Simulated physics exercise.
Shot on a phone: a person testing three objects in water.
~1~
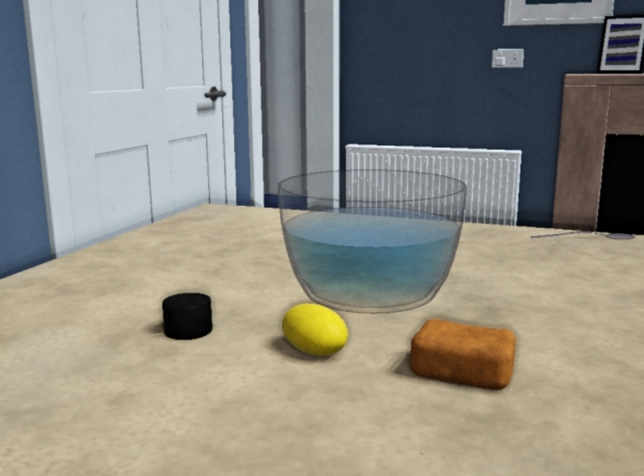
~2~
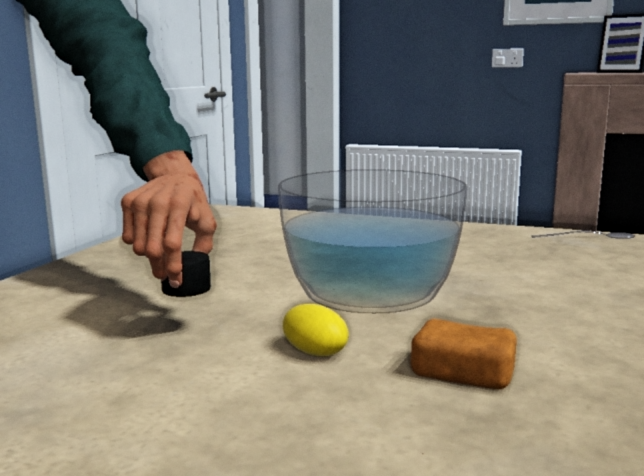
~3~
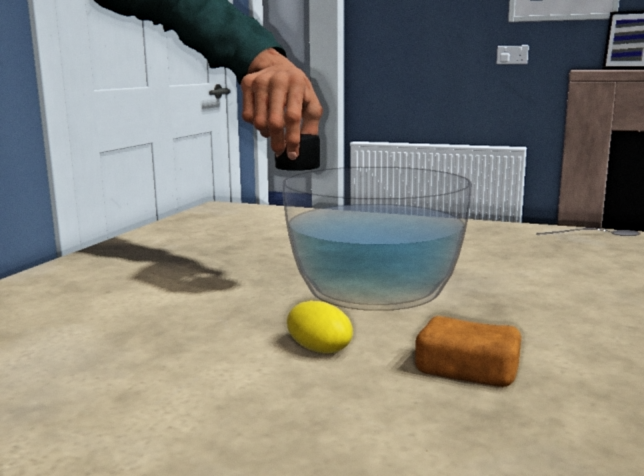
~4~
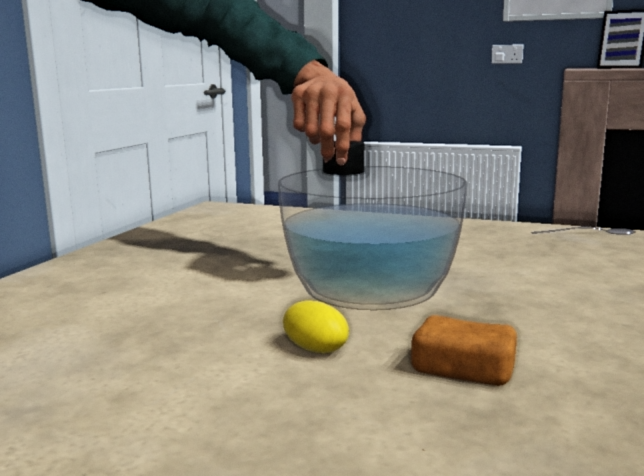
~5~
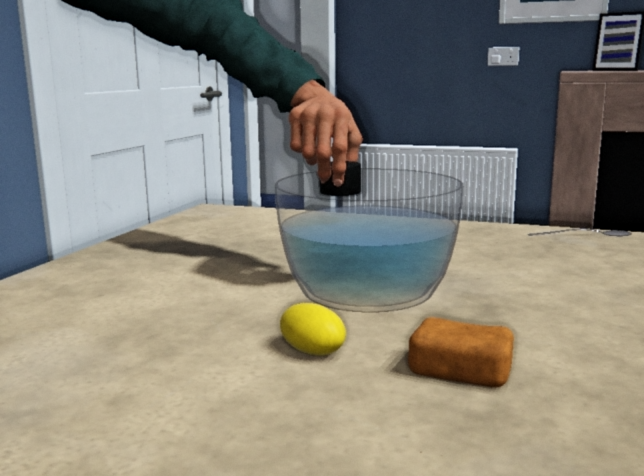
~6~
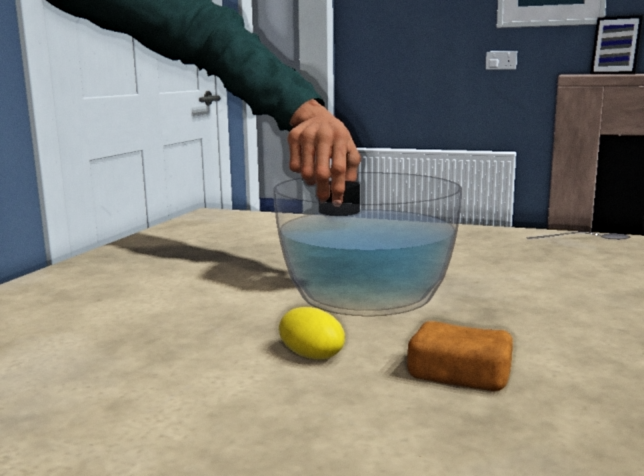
In a blue-walled room with a white door and radiator, a pale tabletop is seen from slightly above, the view shaking slightly. A small black cylinder sits at left, a yellow lemon centre, a brown bread roll right, and a clear bowl of blue water behind. A green-sleeved hand picks up the cylinder, carries it rightward over the bowl, and lowers it to just above the water.
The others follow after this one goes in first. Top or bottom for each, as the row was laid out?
Taking them from the left, one does not stay up, the next does not go down, the last does not go down.
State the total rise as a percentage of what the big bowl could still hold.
12 %.
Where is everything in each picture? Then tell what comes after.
In the first frame, the row from the left; iron weight (188, 316); lemon (314, 329); bread roll (464, 352).
In the second frame, a hand picks up the iron weight; iron weight (186, 273); bread roll (464, 352).
In the third frame, it is carried over; iron weight (297, 152); lemon (319, 326).
In the fourth frame, it is above the big bowl; iron weight (344, 157); bread roll (465, 348).
In the fifth frame, it comes down; iron weight (340, 178); lemon (312, 328).
In the sixth frame, it is just over the surface; iron weight (339, 198); lemon (311, 333); bread roll (461, 354).
Next, the iron weight sinks.
After that, the lemon rides on the surface.
Finally, the bread roll rides on the surface; afloat, lemon and bread roll.
